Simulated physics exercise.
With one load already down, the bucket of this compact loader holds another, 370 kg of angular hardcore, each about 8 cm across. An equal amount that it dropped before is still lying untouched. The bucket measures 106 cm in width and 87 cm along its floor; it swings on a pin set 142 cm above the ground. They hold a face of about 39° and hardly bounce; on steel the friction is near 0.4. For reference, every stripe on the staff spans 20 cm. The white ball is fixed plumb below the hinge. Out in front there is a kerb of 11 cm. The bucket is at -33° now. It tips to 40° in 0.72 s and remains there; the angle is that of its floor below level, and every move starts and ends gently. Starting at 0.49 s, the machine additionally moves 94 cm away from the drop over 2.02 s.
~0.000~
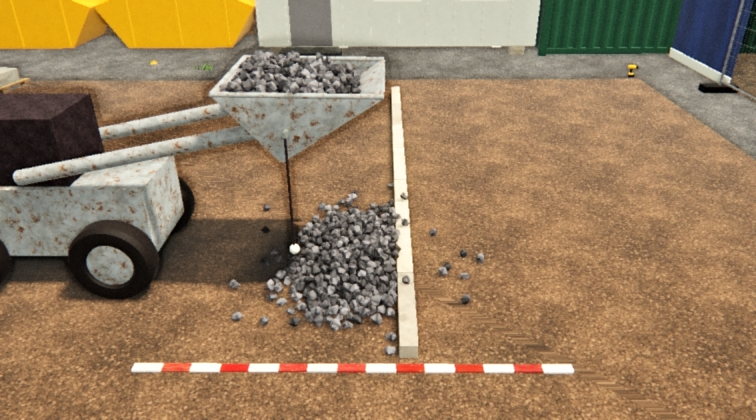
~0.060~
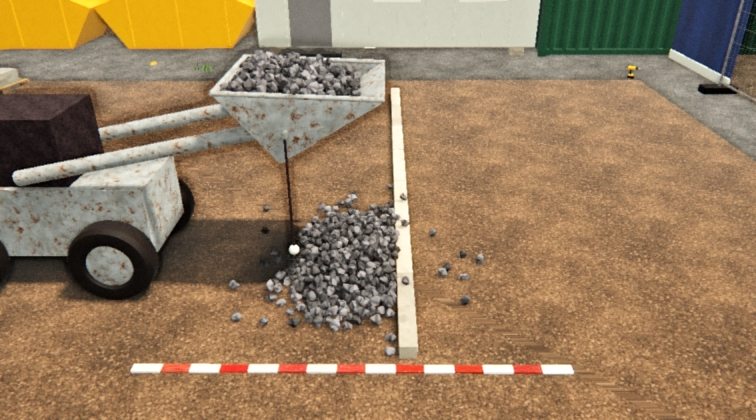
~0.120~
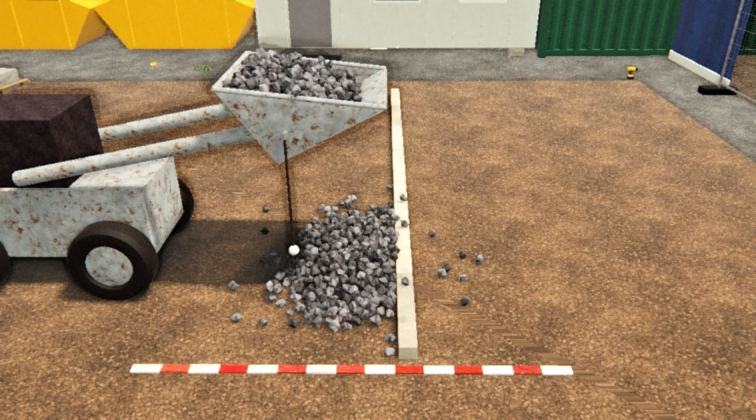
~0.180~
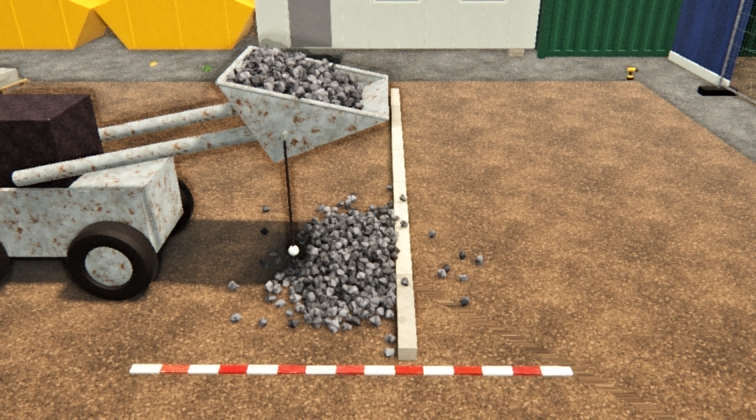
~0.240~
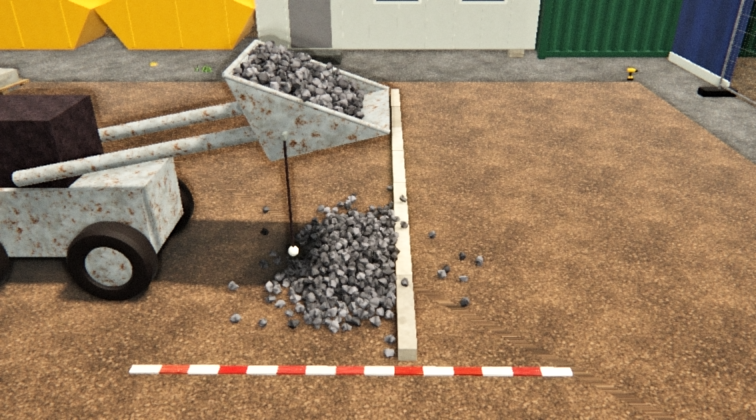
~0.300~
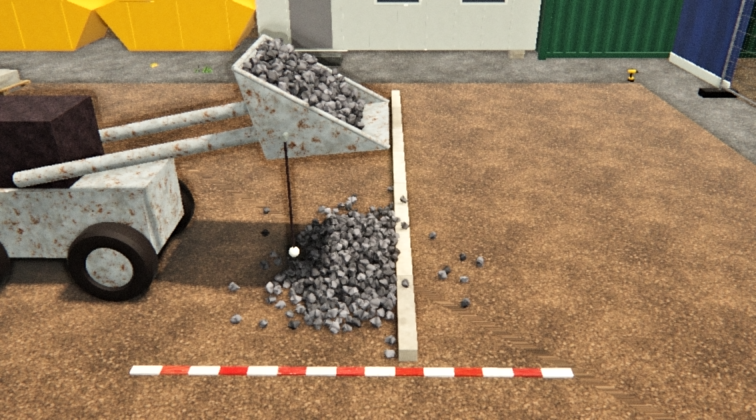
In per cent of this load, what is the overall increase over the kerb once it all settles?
37 out of 100, about.
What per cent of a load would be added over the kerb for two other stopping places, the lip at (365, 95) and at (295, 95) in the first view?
About 25 and 0 per cent.
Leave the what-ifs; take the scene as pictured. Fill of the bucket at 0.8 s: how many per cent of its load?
Roughly 75 per cent of its load.
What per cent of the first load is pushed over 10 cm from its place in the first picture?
Estimate: 0 %, roughly.
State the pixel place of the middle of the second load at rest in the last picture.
They end up centred around (391, 249).
After 0.5 s the floor is at 29°; in per cent of one load, 100 in the bucket, 99 on this side of the kerb, 1 over the kerb; the foremost stones are at (449, 258).
After 0.8 s the floor is at 40°; in per cent of one load, 77 in the bucket, 122 on this side of the kerb, 1 over the kerb; the foremost stones are at (449, 258).
After 3.0 s the floor is at 40°; in per cent of one load, 0 in the bucket, 162 on this side of the kerb, 38 over the kerb; the foremost stones are at (561, 259).
After 5.6 s the floor is at 40°; in per cent of one load, 0 in the bucket, 162 on this side of the kerb, 38 over the kerb; the foremost stones are at (561, 259). Net gain over the kerb, 37.
